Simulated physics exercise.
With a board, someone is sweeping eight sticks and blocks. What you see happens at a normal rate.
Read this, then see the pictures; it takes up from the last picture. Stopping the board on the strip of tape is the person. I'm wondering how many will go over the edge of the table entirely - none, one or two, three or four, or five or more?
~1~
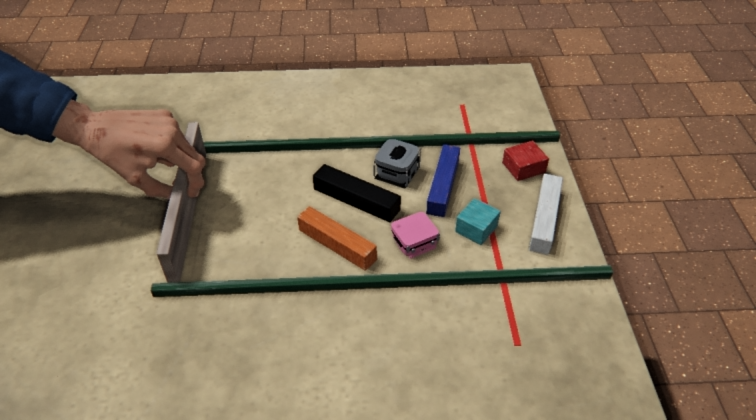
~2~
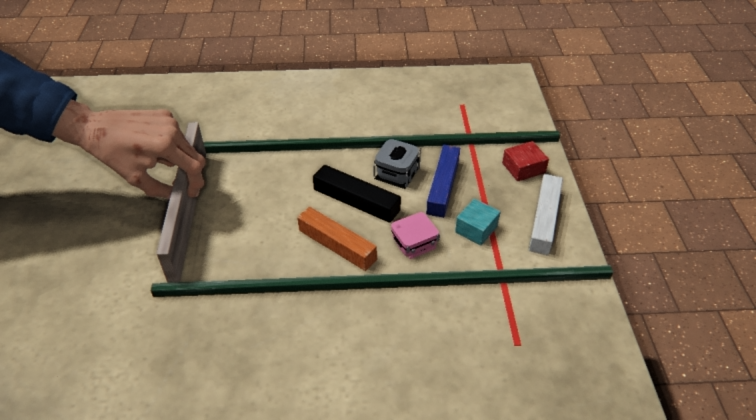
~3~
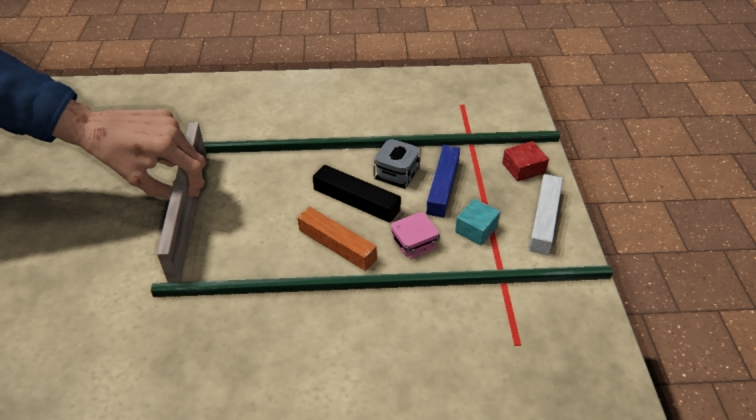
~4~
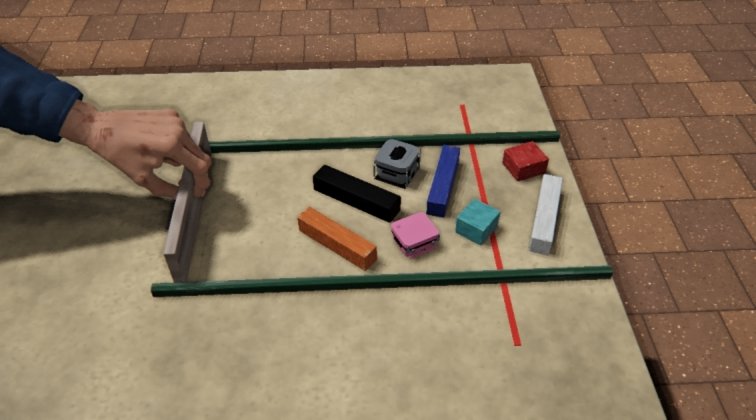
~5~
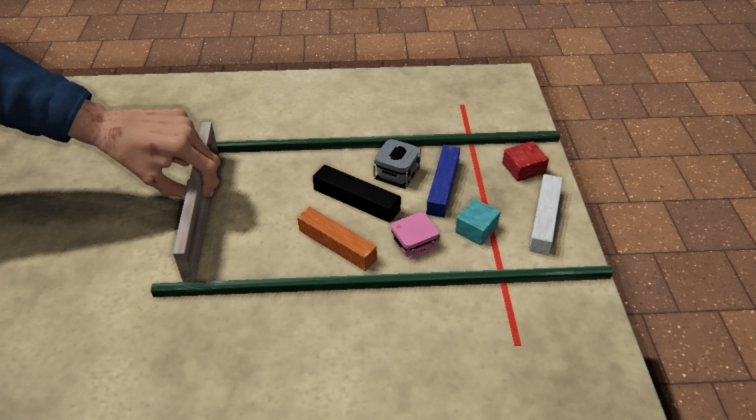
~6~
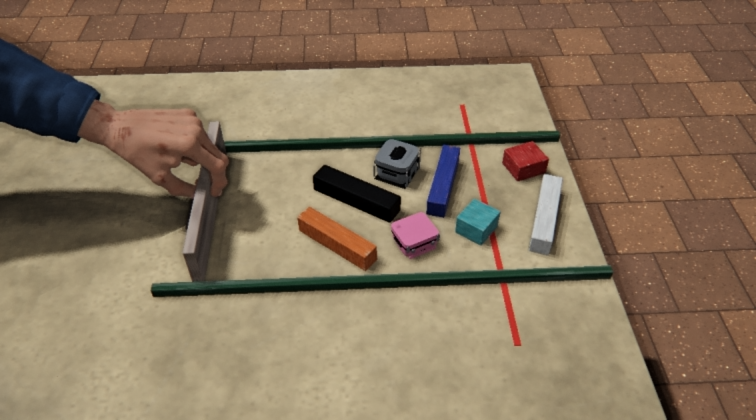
I'd say none of them.
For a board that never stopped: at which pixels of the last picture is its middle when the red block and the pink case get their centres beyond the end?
I reckon its middle sits around (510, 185) and then around (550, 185).
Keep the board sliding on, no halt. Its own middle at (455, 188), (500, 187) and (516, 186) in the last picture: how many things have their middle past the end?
First 0, then 1, then 2.
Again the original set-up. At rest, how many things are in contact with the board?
2 in contact.
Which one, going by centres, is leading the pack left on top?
It's the white bar.
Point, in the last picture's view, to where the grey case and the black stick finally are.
(493, 150) and (515, 200).
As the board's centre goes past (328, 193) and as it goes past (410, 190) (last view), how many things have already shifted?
2 and 6.
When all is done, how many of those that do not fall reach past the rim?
The total comes out at 1.
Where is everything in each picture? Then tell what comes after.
White bar (546, 213); red block (525, 161); turquoise block (478, 222); board (184, 198); tape (485, 204), in the first frame.
Red block (525, 161); grey case (397, 164), in the second frame.
Turquoise block (478, 222); black stick (356, 193), in the third frame.
White bar (546, 213); board (191, 198), in the fourth frame.
Red block (525, 161); orange bar (337, 238), in the fifth frame.
White bar (546, 213); red block (525, 161); turquoise block (478, 222); board (208, 197); tape (485, 204), in the sixth frame.
Soon after, none off yet; white bar at rest near (546, 213); red block at rest near (525, 161); turquoise block at rest near (478, 222).
At rest, the number that fall off is zero.
